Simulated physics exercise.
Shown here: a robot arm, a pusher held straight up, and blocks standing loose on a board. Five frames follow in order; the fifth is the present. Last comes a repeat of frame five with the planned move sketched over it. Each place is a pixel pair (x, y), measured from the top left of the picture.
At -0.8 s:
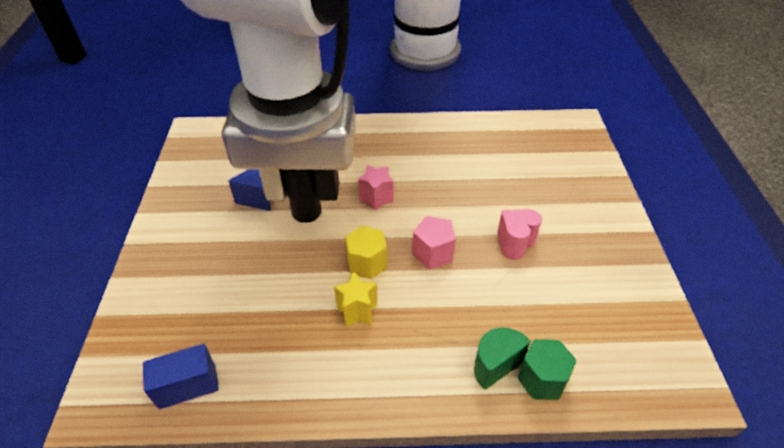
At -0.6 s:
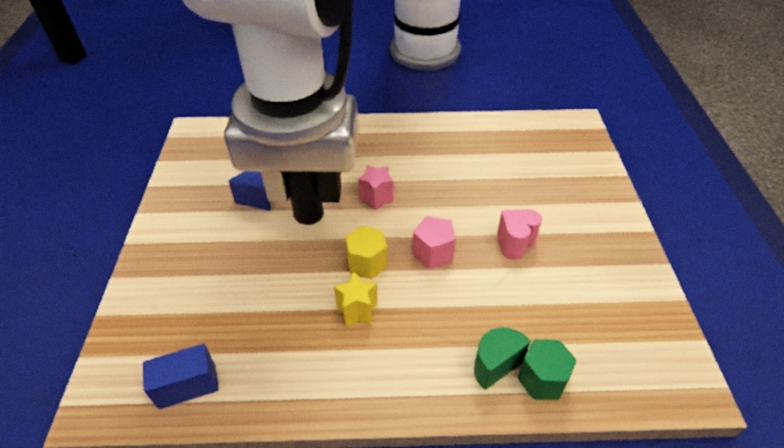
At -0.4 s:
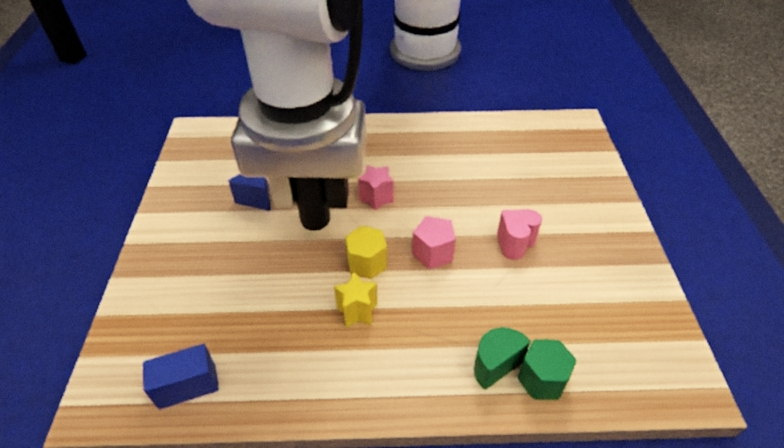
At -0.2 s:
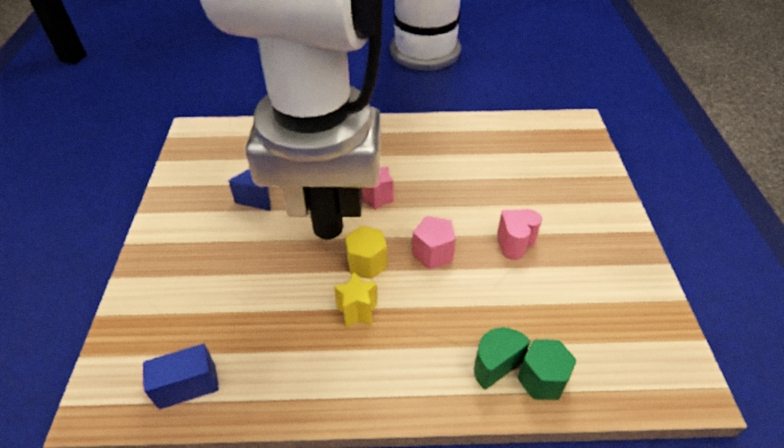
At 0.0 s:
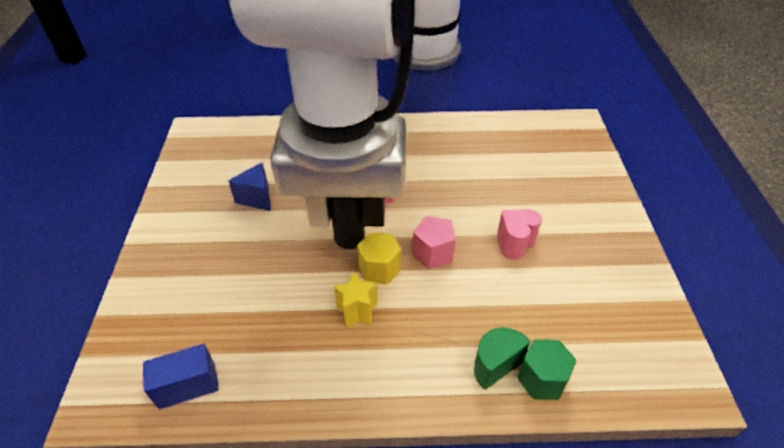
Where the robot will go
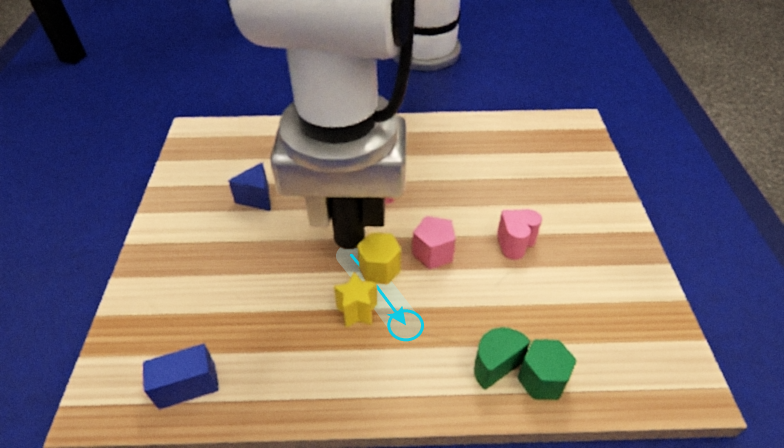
To begin with, a robot arm holds a black pusher upright over a striped wooden board scattered with blue, pink, yellow and green blocks. The pusher moves slowly right and slightly toward the viewer, then nudges the yellow hexagonal block a short way right, toward the pink pentagon.
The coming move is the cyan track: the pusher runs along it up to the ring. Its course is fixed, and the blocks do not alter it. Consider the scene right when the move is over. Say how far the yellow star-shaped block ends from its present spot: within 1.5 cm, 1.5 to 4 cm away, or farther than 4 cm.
Overall it shifts less than 1.5 cm.
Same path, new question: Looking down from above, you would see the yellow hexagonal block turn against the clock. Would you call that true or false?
True.
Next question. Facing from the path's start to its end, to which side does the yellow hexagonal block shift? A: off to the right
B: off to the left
B - off to the left.
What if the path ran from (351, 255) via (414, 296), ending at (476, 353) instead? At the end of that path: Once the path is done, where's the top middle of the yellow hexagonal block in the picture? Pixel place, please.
It should be at (479, 285) by then.
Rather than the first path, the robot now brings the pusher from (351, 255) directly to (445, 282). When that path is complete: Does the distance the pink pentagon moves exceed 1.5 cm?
I believe not.
The line goes in a line from (351, 255) to (406, 325).
The first path, step by step. One third of the way, pusher at (369, 261); yellow hexagonal block at (404, 261), turned 35° anticlockwise.
Two thirds of the way, pusher at (387, 285); yellow star-shaped block at (358, 293), turned 25° clockwise; yellow hexagonal block at (421, 267), turned 60° anticlockwise.
At the end, pusher at (406, 310); yellow star-shaped block at (359, 295), turned 40° clockwise; yellow hexagonal block at (423, 268), turned 70° anticlockwise; pink pentagon unmoved.
